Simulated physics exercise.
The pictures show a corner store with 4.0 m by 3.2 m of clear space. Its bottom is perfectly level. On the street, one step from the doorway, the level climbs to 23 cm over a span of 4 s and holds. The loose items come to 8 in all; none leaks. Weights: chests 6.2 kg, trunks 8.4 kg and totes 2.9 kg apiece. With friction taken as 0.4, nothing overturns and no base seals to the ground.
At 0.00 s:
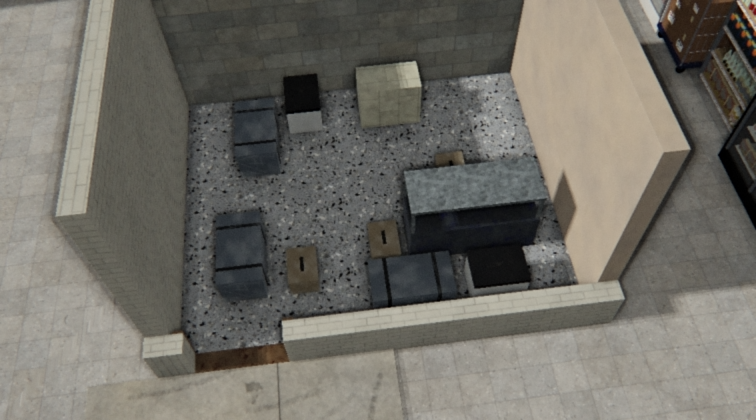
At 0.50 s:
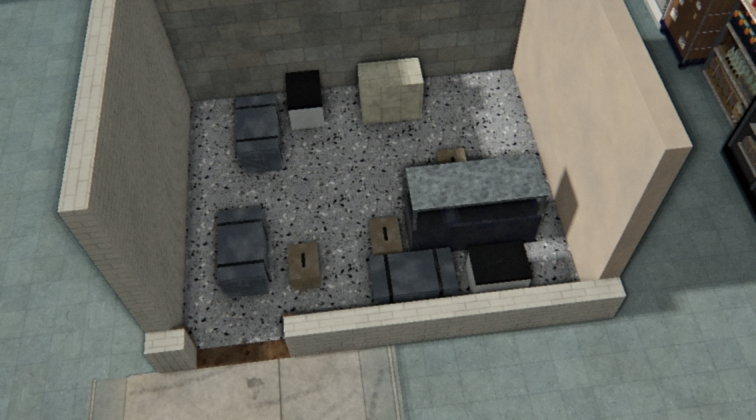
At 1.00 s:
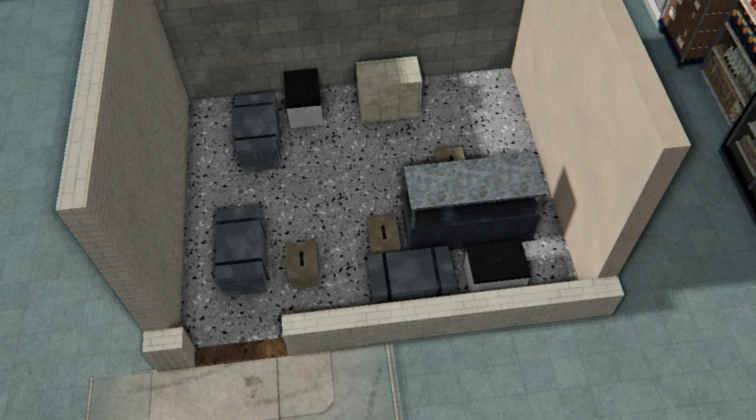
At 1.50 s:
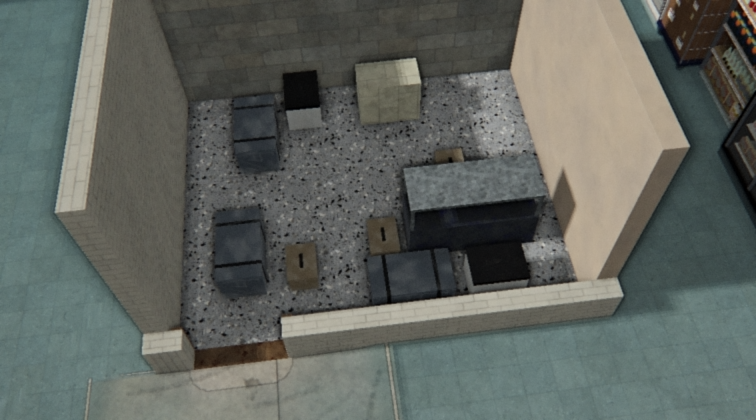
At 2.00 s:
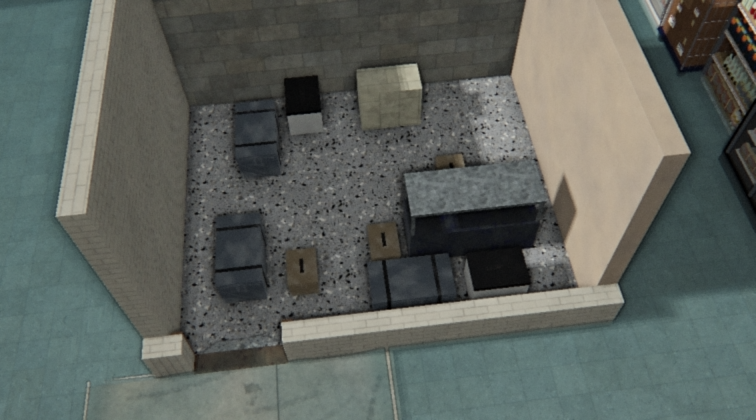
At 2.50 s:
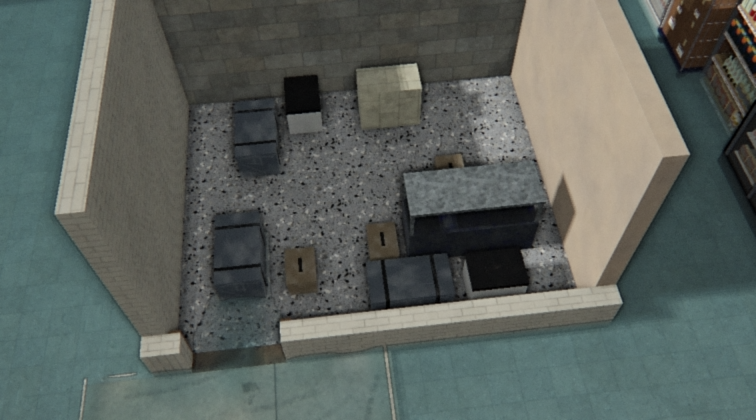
Bluish-green water spreads over the pale paving around a small open-topped room with a speckled floor, seen from high above at a steady angle. Dark blue-grey trunks stand left and front, black-and-white boxes at back and front, a cream block behind, and a grey-topped counter right, near small brown boxes. The water covers the slab outside the doorway, then slips just inside, while the objects stay put.
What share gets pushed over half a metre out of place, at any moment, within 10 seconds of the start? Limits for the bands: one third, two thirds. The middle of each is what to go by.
Some of them.
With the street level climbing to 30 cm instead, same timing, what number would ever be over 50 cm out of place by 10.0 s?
Result: 5.
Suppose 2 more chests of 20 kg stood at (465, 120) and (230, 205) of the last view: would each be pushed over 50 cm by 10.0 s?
So the first ends up within that distance while the second ends up beyond that distance.
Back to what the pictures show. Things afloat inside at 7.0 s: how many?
4.
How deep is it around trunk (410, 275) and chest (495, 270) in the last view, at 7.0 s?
Some 1 cm at the first, some 0 cm at the second.
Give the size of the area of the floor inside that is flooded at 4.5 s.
My estimate is roughly 5.5 m2.
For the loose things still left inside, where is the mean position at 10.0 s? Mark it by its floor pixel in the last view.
Averaged position, last view: Near pixel (438, 219).
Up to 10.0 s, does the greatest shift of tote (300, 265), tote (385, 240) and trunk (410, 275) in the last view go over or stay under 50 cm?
First farther, then not as far, then not as far.
After 3.5 s 0 of 8 are over 50 cm from their spots; 0 afloat.
After 4.5 s 2 of 8 are over 50 cm from their spots; 1 afloat.
After 7.0 s 4 of 8 are over 50 cm from their spots; 4 afloat.
After 10.0 s 5 of 8 are over 50 cm from their spots, and 5 have been at some point; 6 afloat.
